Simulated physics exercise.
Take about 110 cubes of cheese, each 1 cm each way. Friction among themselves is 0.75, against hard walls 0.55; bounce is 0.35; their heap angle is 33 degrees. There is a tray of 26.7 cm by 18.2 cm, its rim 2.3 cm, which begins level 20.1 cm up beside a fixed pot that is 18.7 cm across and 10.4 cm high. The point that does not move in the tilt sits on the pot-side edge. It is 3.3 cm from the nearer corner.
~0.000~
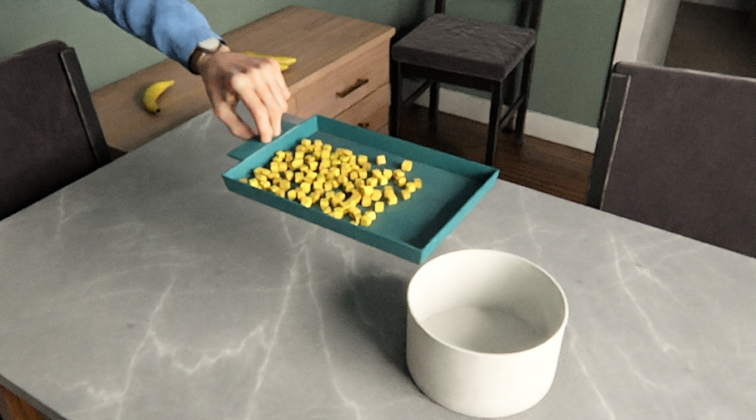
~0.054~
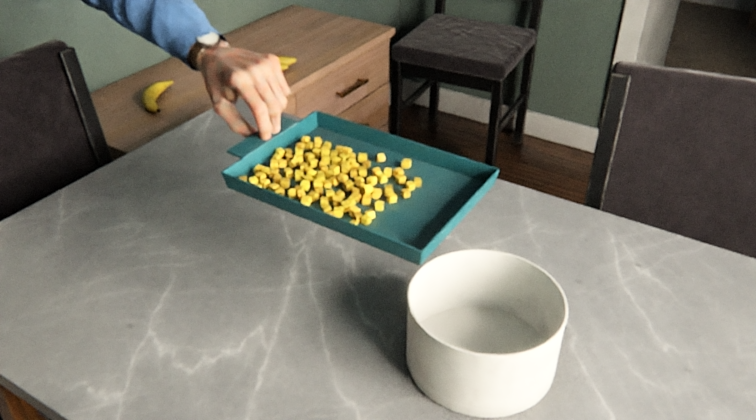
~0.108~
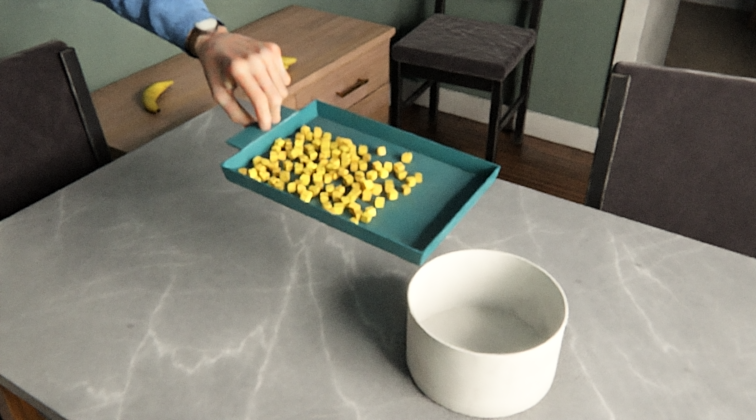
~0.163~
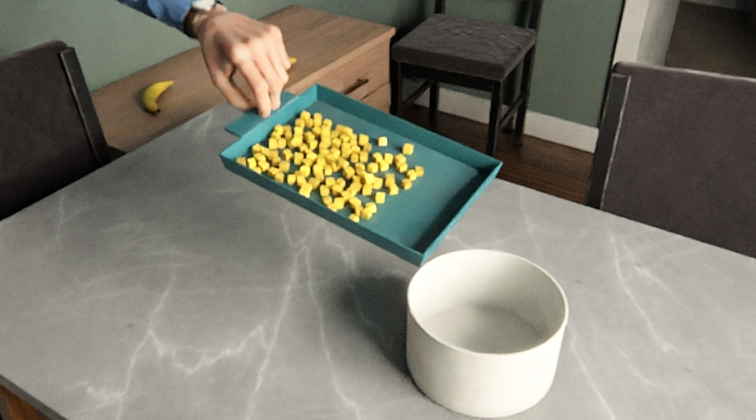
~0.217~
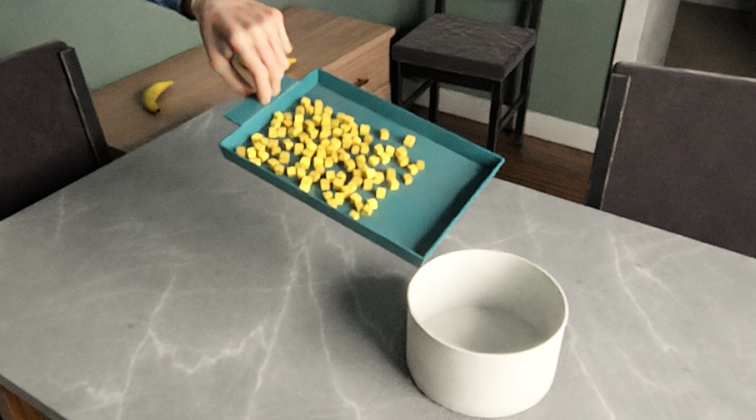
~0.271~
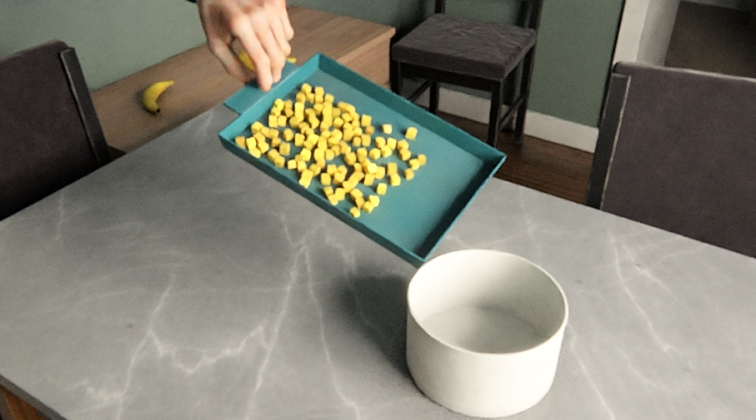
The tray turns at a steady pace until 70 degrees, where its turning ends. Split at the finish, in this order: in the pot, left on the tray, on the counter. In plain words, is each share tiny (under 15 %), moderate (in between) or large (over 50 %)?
Pot: Tiny; tray: Moderate; counter: Large.
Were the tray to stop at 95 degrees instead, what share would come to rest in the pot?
In that case some 5 per cent.
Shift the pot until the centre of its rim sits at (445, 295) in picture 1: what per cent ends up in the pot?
I'd put it at around 5 per cent.
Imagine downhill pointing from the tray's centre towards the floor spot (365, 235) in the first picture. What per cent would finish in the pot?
Something like 0 per cent of the pieces.
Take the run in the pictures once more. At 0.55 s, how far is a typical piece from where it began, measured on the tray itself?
Roughly 2 cm.
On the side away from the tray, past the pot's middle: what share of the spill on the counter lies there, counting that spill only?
80 per cent.
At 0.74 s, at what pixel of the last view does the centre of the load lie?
I'd put it close to (393, 209).
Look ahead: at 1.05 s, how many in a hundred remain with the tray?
Around 40 percent of it.
After 0.55 s, tilt 44 degrees; the tray holds 100 %, the pot 0 %.
After 0.74 s, tilt 61 degrees; the tray holds 100 %, the pot 0 %.
After 1.05 s, tilt 70 degrees; the tray holds 40 %, the pot 5 %.
In the end, at 2.5 s, pot 5 %, tray 35 %, counter 60 %.
